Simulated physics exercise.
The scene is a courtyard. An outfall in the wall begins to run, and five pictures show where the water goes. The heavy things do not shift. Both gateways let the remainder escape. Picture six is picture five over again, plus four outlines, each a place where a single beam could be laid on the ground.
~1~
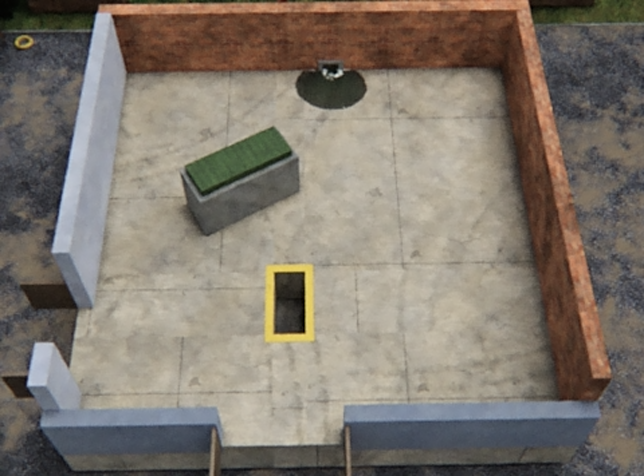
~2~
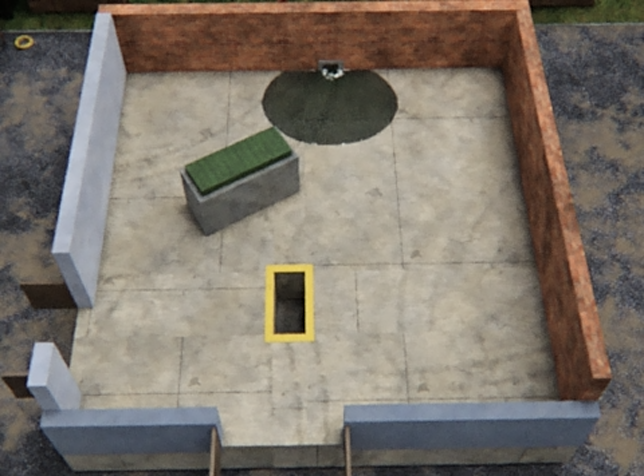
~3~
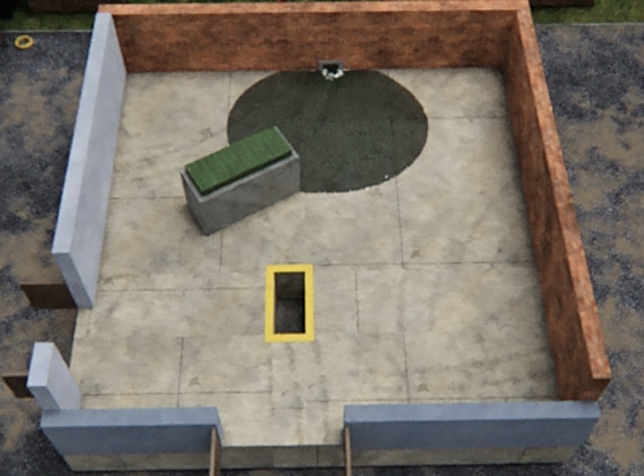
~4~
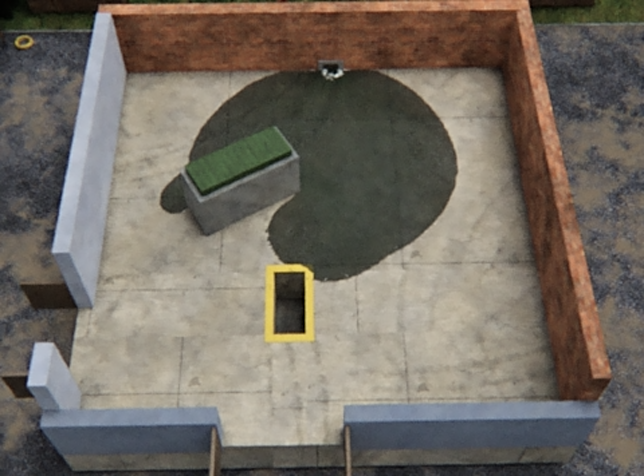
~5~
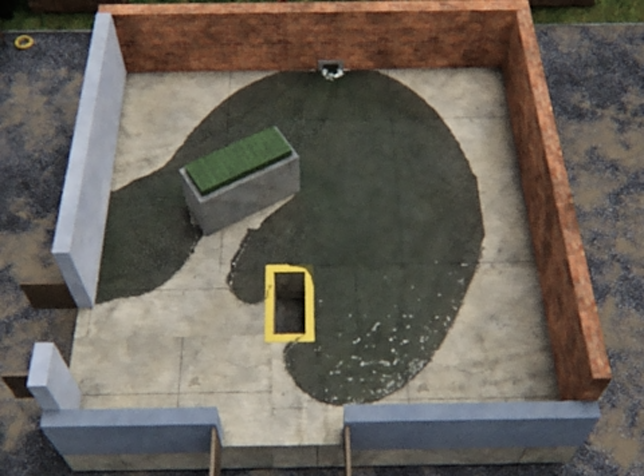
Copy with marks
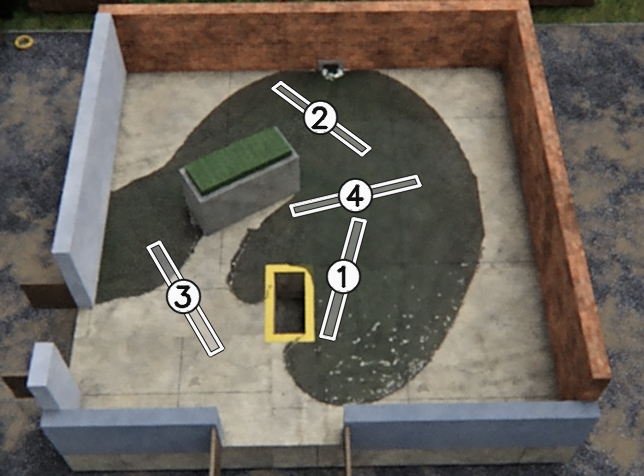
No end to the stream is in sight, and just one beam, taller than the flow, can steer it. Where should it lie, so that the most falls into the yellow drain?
The best spot is 1.
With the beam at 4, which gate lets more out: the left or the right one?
The right gate.
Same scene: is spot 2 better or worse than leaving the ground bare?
Worse.
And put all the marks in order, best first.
The order is 1, 3, 4, 2.
On the marked copy, 1 from (327, 337) to (359, 219); 2 from (276, 85) to (365, 151); 3 from (153, 244) to (216, 351); 4 from (292, 210) to (418, 180).
With 1, about 31 % of the stream goes into the yellow drain, about 66 % out by the gates.
With 2, about 4 % of the stream goes into the yellow drain, about 91 % out by the gates.
With 3, about 18 % of the stream goes into the yellow drain, about 79 % out by the gates.
With 4, about 7 % of the stream goes into the yellow drain, about 90 % out by the gates.
